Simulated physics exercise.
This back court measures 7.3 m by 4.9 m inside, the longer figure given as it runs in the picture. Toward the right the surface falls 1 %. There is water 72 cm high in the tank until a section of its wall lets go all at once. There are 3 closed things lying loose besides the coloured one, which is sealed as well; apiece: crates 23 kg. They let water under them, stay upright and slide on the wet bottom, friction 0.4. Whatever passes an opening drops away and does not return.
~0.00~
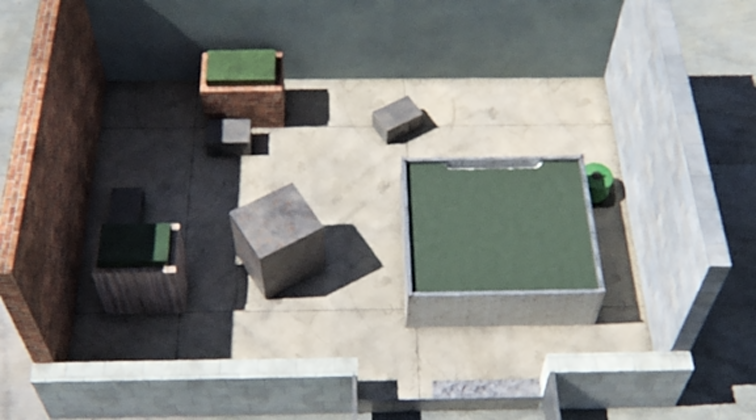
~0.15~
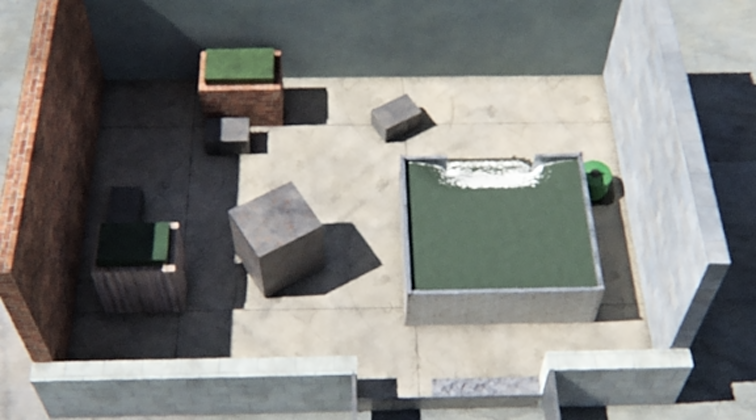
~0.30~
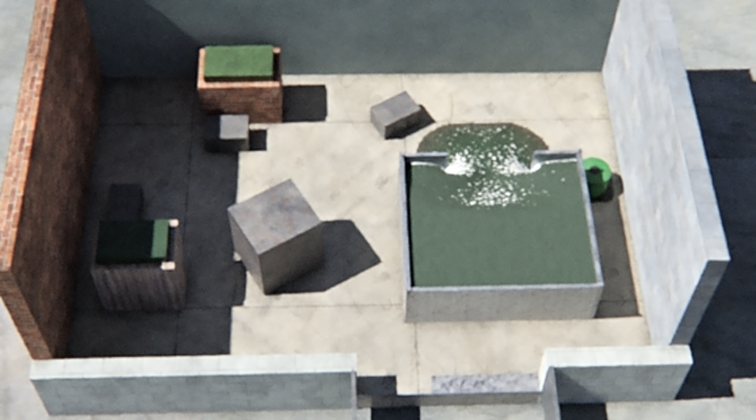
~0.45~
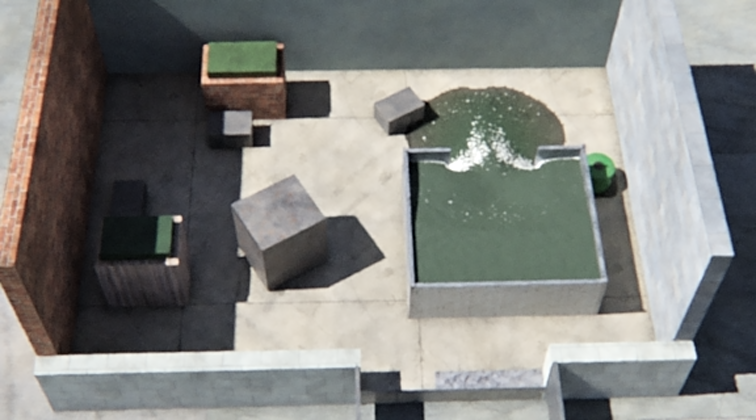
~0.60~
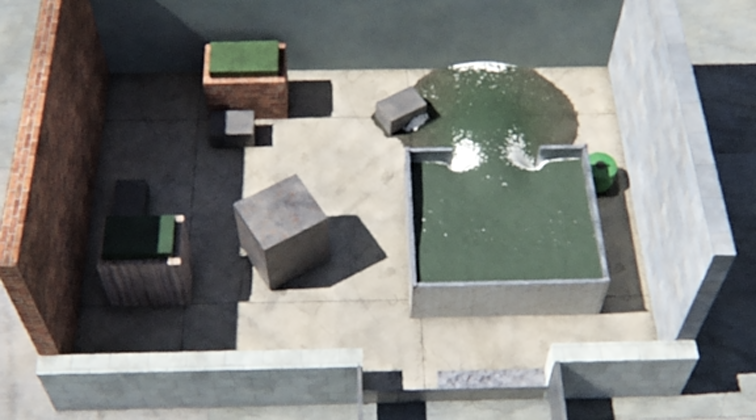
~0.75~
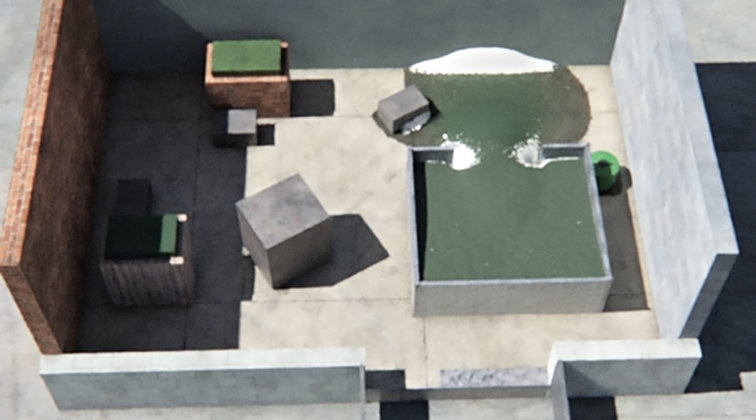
In a walled court, green water bursts through a tank's back side and spreads to the wall.
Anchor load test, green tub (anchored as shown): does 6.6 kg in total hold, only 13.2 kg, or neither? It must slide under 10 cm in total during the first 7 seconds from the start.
Keeping it put takes more than either mass.
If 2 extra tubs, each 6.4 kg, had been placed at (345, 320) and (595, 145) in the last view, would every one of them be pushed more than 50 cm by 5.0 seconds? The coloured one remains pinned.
First one stayed within, second went beyond.
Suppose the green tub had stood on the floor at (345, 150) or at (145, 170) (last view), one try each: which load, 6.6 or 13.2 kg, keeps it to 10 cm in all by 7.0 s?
Try 1: Both insufficient. Try 2: Both insufficient.
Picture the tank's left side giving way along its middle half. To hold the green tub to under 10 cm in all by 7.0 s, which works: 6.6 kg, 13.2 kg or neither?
Under that change, only the second option works.
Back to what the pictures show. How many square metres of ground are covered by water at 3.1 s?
Wet area: Approx. 20 m2.
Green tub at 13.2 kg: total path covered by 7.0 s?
Roughly 600 centimetres.
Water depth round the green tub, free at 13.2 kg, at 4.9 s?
Depth: Approx. 11 cm.
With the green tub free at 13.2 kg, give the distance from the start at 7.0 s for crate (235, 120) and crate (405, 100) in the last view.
Displacement: 0 cm, then 350 cm.
After 1.4 s the green tub would be 0 cm from its start with 6.6 kg and 0 cm from its start with 13.2 kg; 2 cm of water round it then.
After 3.1 s the green tub would be 229 cm from its start with 6.6 kg and 213 cm from its start with 13.2 kg; 9 cm of water round it then.
After 4.9 s the green tub would be 300 cm from its start with 6.6 kg and 285 cm from its start with 13.2 kg; 11 cm of water round it then.
After 7.0 s the green tub would be gone out with 6.6 kg and gone out with 13.2 kg.
